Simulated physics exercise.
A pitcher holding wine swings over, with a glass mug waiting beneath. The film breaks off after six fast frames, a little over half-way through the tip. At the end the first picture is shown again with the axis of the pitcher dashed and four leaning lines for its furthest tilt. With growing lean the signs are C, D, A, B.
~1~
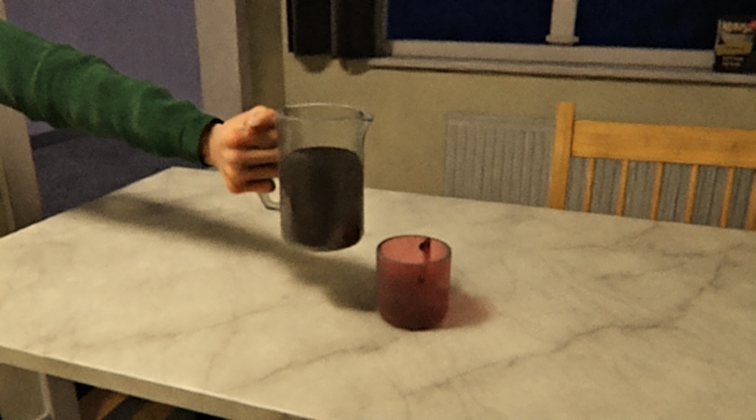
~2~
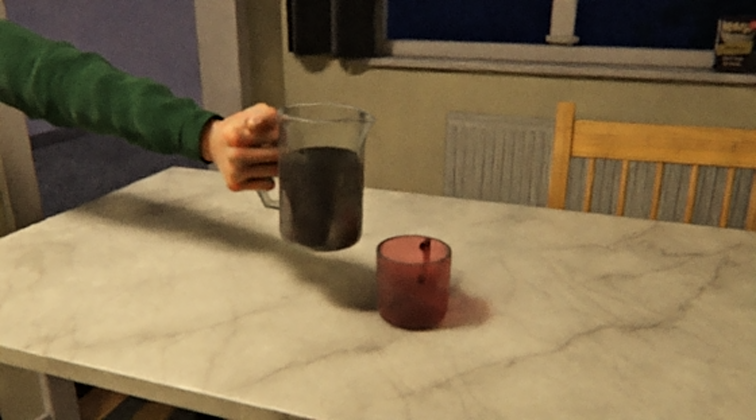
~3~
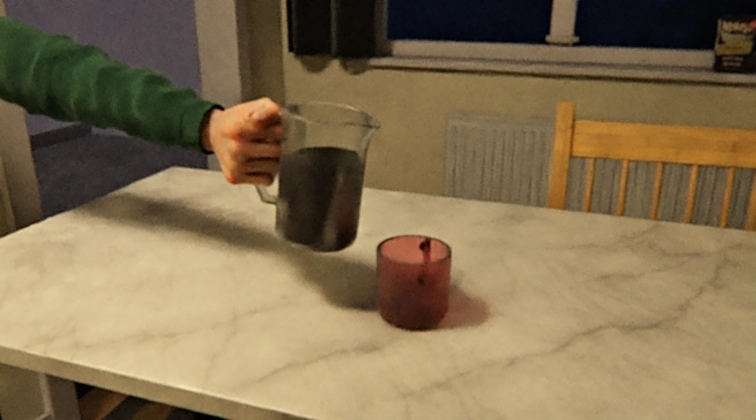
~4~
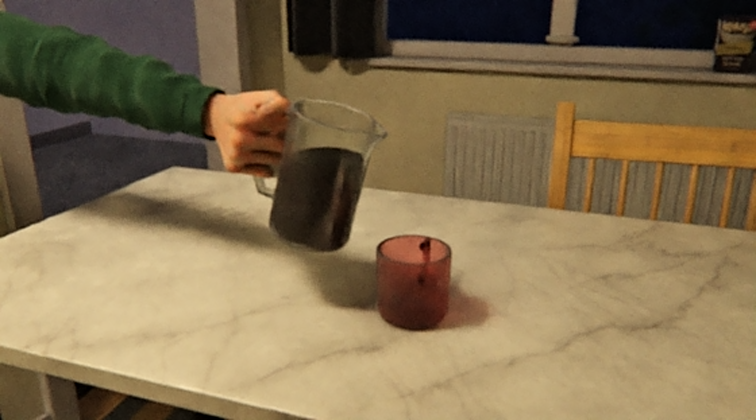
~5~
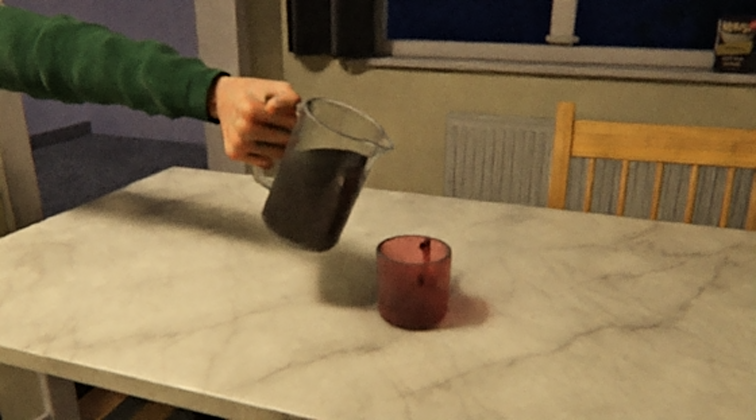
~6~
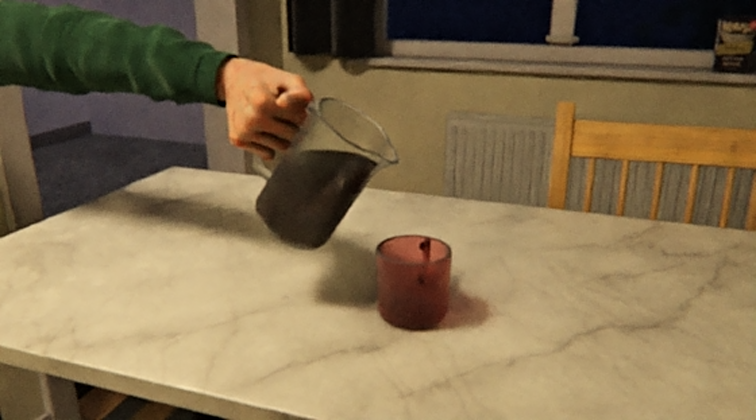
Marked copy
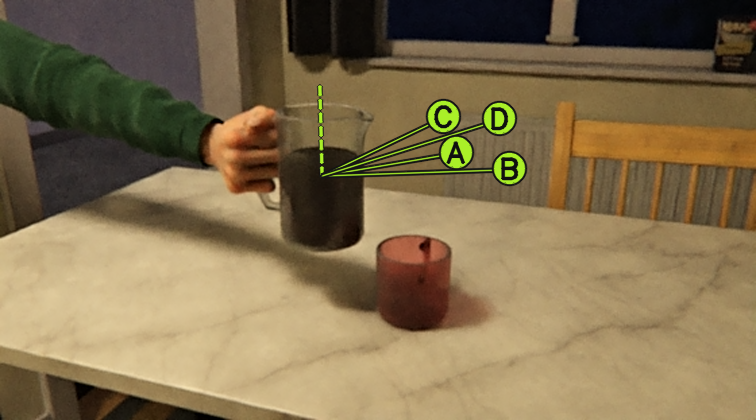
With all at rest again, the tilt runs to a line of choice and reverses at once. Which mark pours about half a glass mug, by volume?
I would pick line D.
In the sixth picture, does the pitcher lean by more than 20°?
Yes, it does.
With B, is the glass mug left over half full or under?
Over half.
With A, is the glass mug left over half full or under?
Over half.
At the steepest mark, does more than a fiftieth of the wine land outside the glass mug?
Yes.
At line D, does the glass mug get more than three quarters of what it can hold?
No, less.
In lime, A at (439, 156); B at (492, 170); C at (428, 124); D at (483, 125).
With A, the glass mug ends with about 75 % of what it can hold; 3 % of the wine is spilt.
With B, the glass mug ends with about 82 % of what it can hold; 14 % of the wine is spilt.
With C, the glass mug ends with about 29 % of what it can hold.
With D, the glass mug ends with about 52 % of what it can hold.
